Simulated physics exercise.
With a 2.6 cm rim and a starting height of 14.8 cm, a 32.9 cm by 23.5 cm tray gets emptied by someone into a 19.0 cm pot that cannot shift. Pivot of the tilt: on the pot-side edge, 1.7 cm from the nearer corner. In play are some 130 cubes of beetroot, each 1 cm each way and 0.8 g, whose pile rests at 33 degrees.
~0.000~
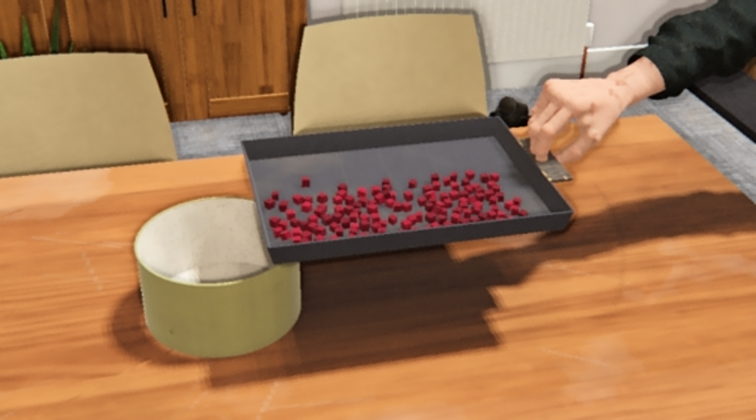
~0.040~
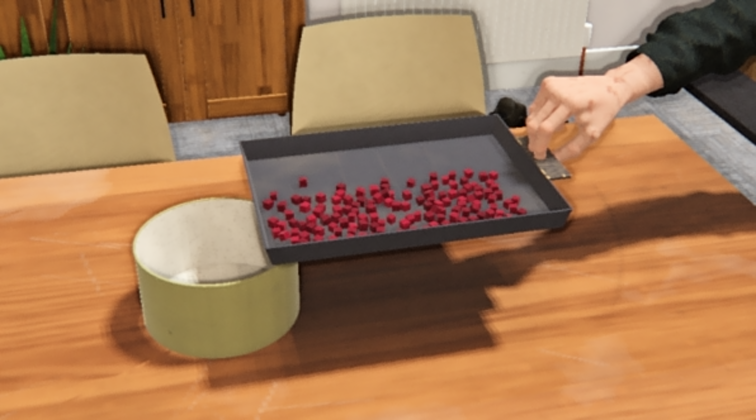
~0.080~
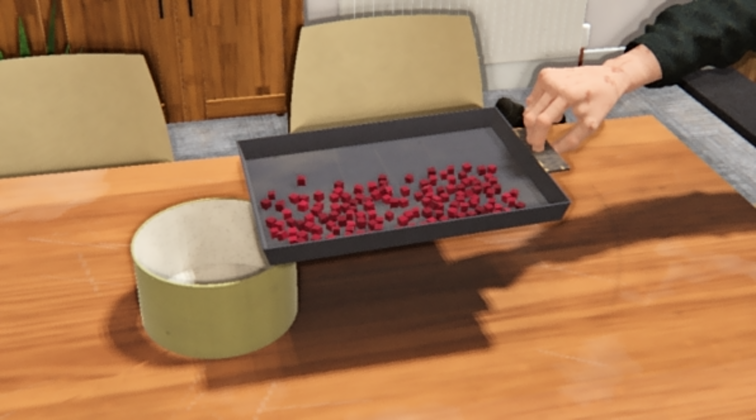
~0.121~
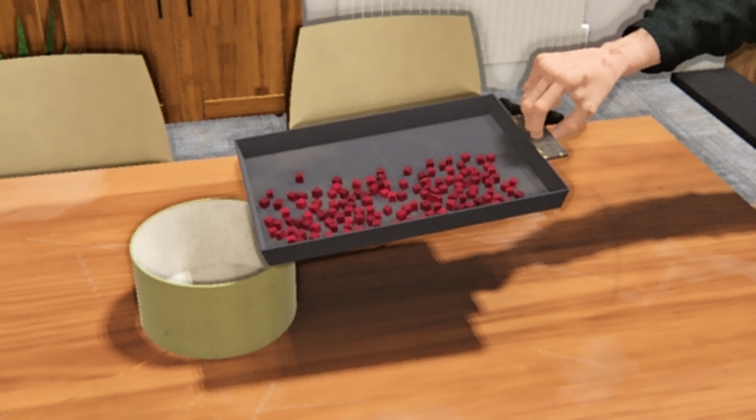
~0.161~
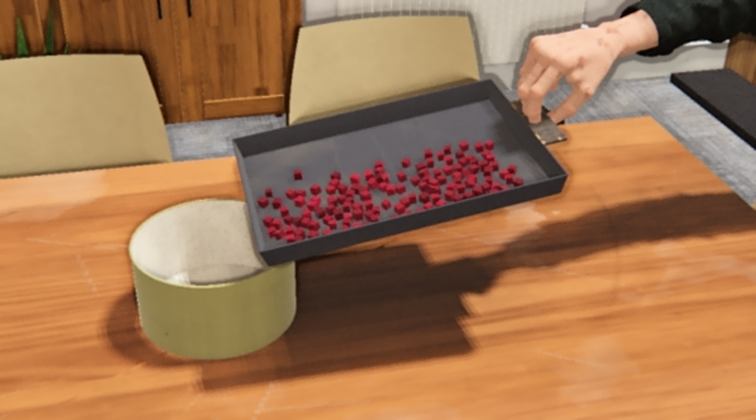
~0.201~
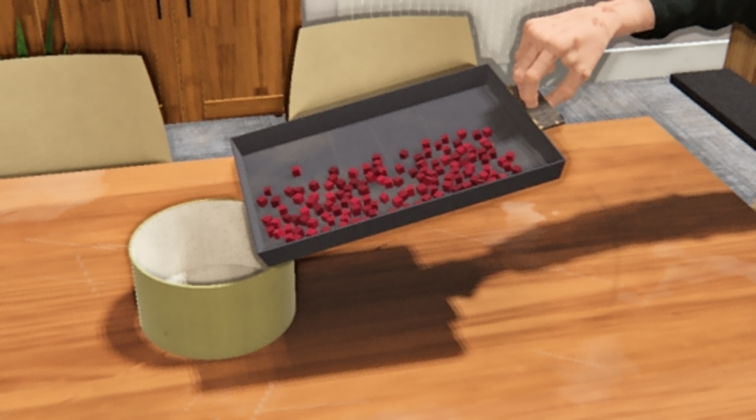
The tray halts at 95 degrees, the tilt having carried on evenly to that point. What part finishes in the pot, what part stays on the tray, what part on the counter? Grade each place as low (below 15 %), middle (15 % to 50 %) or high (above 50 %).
Pot - middle; tray - low; counter - high.
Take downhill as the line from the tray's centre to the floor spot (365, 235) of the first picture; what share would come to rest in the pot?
About 0 per cent.
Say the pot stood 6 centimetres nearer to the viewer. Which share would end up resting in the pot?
Close to 90 per cent, then.
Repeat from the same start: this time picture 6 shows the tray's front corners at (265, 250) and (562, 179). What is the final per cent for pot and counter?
Pot 0 % / counter 100 %.
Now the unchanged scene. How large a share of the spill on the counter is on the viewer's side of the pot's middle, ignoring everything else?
Roughly 100 percent of the spill.
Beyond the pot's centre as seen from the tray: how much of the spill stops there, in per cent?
Share: Close to 90 %.
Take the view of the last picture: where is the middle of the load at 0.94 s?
Approx. (226, 254).
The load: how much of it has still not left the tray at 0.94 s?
Close to 55 in a hundred parts of the load.
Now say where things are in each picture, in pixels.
The first frame shows tray tilt 0 degrees, front corners at (273, 243) and (566, 209); middle of the pieces at (397, 207); pot at (218, 238).
The second frame shows tray tilt 1 degrees, front corners at (271, 244) and (565, 207); middle of the pieces at (396, 206).
The third frame shows tray tilt 2 degrees, front corners at (269, 245) and (563, 200); middle of the pieces at (394, 203).
The fourth frame shows tray tilt 5 degrees, front corners at (266, 245) and (562, 187), lowest corner left front; middle of the pieces at (392, 197).
The fifth frame shows tray tilt 9 degrees, front corners at (265, 247) and (560, 173), lowest corner left front; middle of the pieces at (391, 190).
The sixth frame shows tray tilt 13 degrees, front corners at (263, 247) and (557, 158), lowest corner left front; middle of the pieces at (389, 183); pot at (212, 240). Its pace works out near 90 degrees a second.
After 0.64 s, tilt 52 degrees; the tray holds 100 %, the pot 0 %.
Then, at 0.94 s, tilt 79 degrees; the tray holds 55 %, the pot 10 %.
Then, at 1.33 s, tilt 95 degrees; the tray holds 15 %, the pot 25 %.
By 2.6 s all is still; pot 30 %, tray 0 %, counter 70 %.
